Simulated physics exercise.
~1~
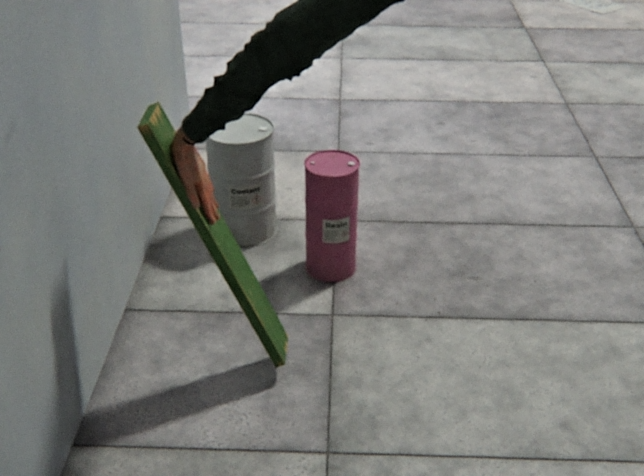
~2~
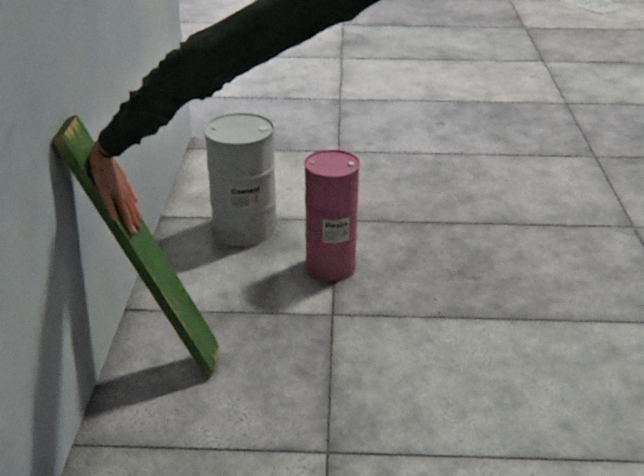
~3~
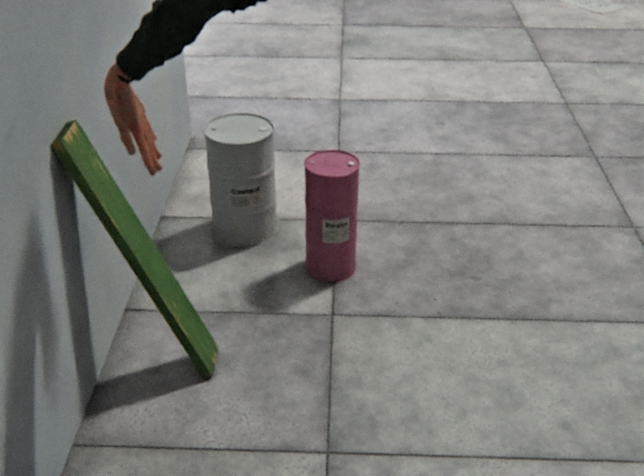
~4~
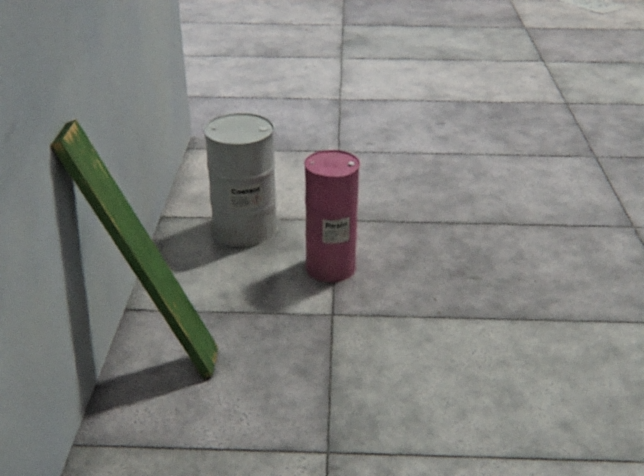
A hand leans a green plank against the wall, lets go, and it stays leaning.
